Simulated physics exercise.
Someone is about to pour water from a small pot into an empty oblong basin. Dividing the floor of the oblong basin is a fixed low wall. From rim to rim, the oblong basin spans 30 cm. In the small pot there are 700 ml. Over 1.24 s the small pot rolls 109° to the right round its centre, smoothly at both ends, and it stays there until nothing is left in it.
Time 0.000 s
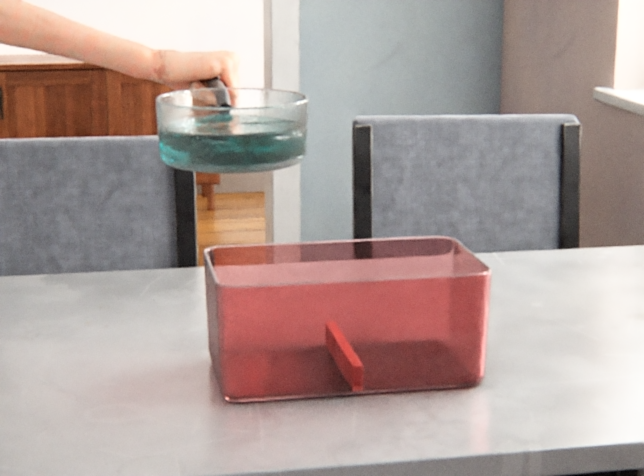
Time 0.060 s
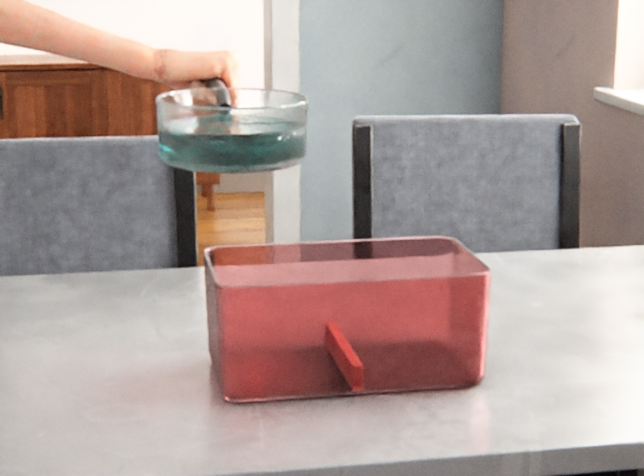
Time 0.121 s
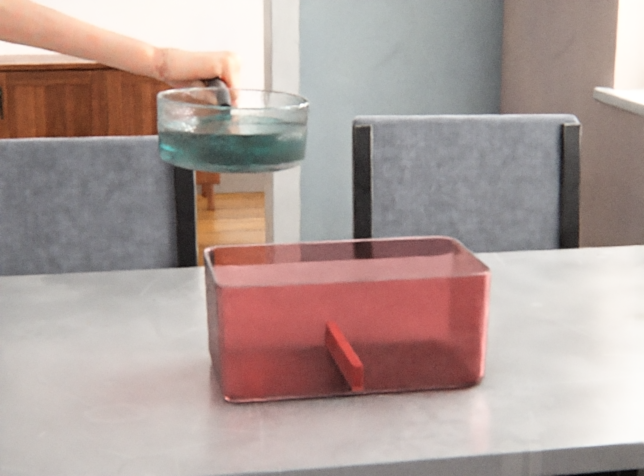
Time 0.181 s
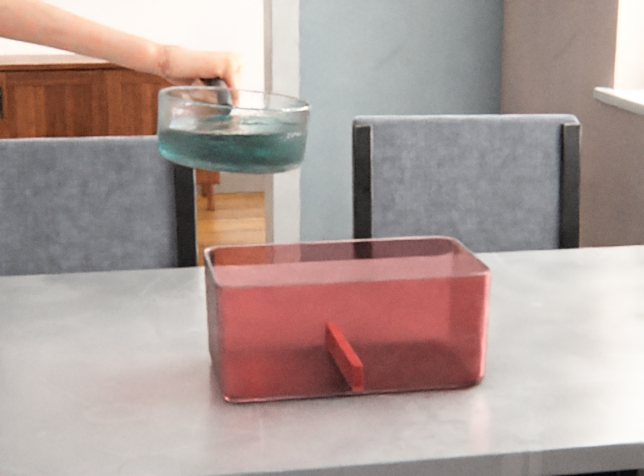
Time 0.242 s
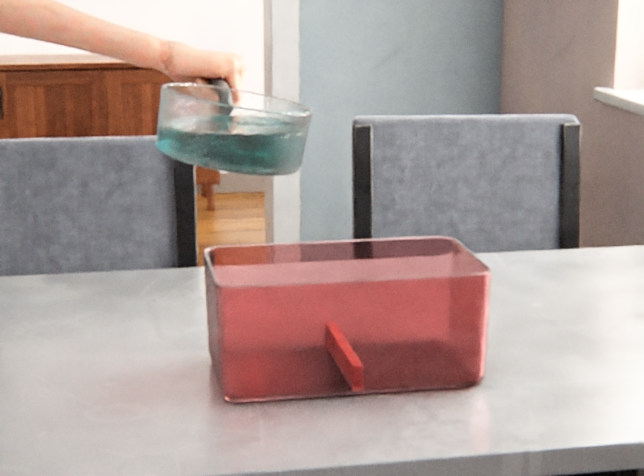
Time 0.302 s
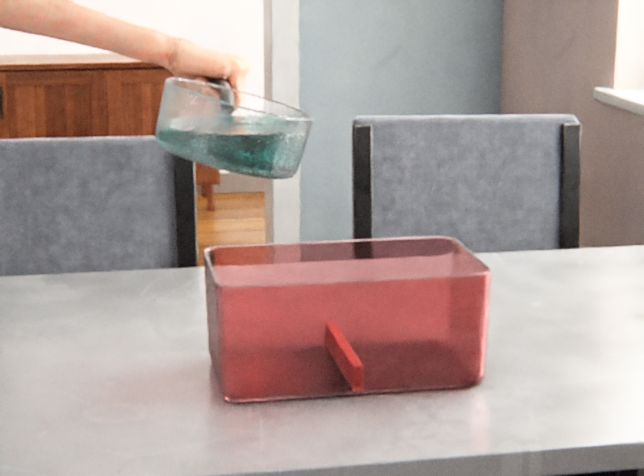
In a bright room with two grey chairs, a wooden cabinet and a pale blue wall behind, a light grey table is seen from slightly above by a still camera. An empty, see-through red oblong basin with a small red wall sits on it, while a hand at upper left holds a clear pot of teal water. The hand gradually tilts the pot to the right.
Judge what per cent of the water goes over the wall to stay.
58 percent, roughly.
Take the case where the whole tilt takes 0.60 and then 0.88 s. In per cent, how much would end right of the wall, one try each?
Around 45 per cent first, around 55 per cent next.
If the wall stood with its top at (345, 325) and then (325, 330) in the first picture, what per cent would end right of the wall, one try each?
First try about 50 %, second try about 70 %.
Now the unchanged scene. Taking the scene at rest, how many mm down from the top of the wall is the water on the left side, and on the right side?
The left comes to roughly 18 mm and the right to roughly 12 mm.
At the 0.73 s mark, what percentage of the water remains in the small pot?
Around 50 percent.
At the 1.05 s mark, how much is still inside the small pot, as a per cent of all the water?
I'd estimate some 8 per cent.
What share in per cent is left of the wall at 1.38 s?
Around 42 in a hundred.
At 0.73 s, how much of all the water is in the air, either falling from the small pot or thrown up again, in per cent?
About 36 per cent.
By 0.73 s the tilt is 70° and 49 per cent is still to pour, 2 is left of the wall and 13 right of it.
By 1.05 s the tilt is 103° and 8 per cent is still to pour, 27 is left of the wall and 57 right of it.
By 1.38 s the tilt is 109° and 0 per cent is still to pour, 41 is left of the wall and 58 right of it.
By 1.74 s the tilt is 109° and 0 per cent is still to pour, 41 is left of the wall and 58 right of it.
At rest 41 per cent lies left of the wall, 58 right of it and 1 outside.
